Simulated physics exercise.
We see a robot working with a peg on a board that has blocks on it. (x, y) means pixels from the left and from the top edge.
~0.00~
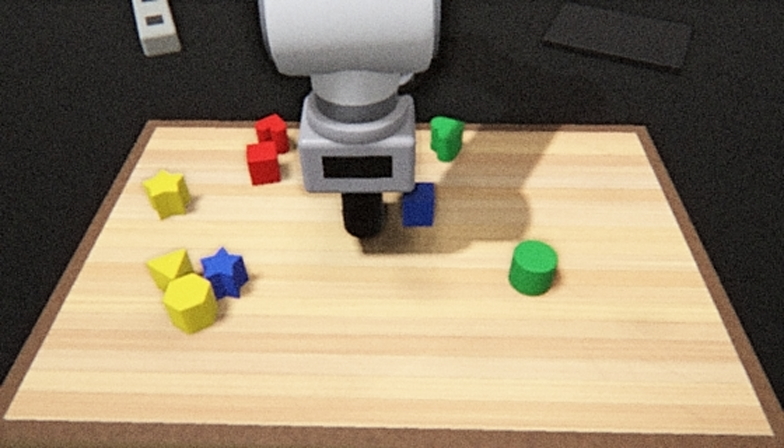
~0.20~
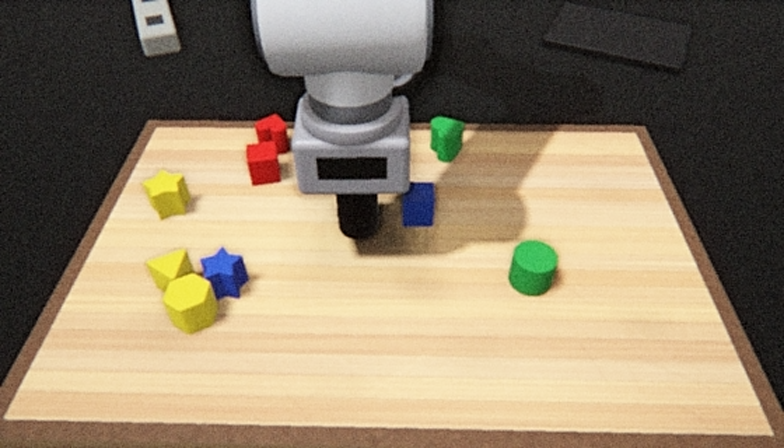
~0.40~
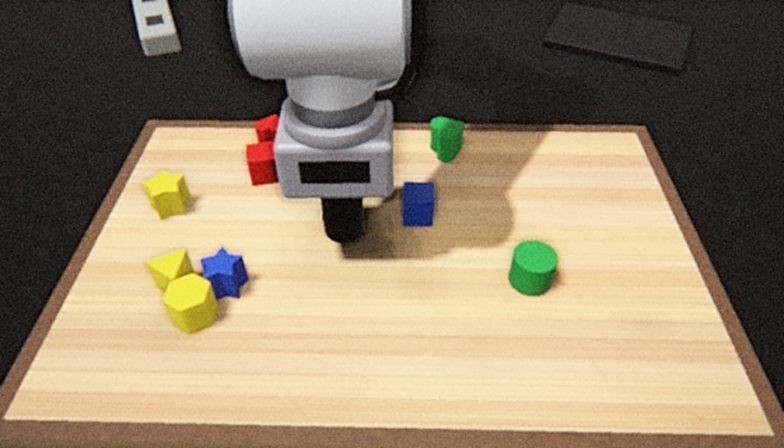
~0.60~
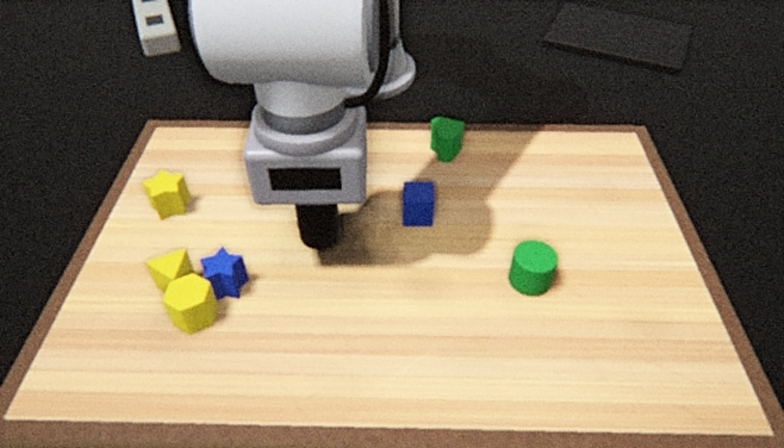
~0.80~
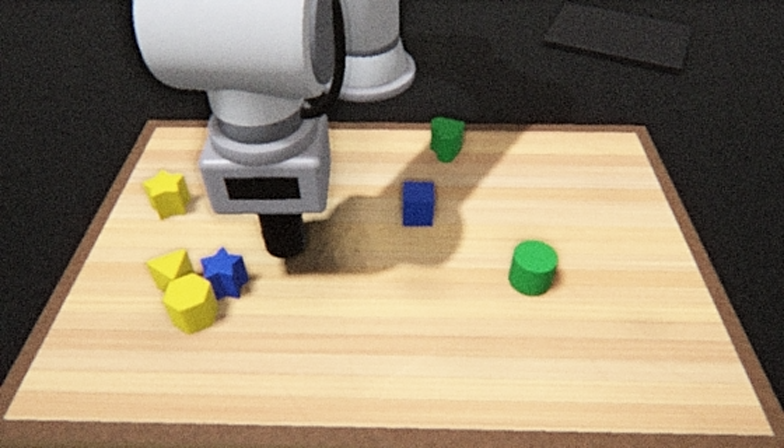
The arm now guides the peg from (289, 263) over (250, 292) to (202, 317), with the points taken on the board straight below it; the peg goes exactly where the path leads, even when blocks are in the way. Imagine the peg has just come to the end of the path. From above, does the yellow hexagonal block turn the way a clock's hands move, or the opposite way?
Short answer: Counterclockwise.
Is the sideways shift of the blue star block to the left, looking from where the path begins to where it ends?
No, it doesn't check out.
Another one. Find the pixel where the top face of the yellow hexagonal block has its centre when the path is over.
Most likely (146, 307).
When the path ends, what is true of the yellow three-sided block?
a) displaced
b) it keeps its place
(a)
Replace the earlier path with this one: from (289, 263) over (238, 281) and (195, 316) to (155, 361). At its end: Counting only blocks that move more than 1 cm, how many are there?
Three or more get moved.
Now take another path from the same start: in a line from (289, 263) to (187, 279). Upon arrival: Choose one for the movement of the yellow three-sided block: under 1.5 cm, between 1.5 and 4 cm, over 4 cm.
The distance will be 1.5 to 4 cm.
The first path, step by step. Halfway along, peg at (244, 274); yellow hexagonal block at (181, 293); blue star block at (207, 262).
At the end, peg at (195, 299); yellow three-sided block at (155, 259), turned 20° clockwise; yellow hexagonal block at (146, 307), turned 20° anticlockwise; blue star block at (184, 266), turned 50° clockwise.
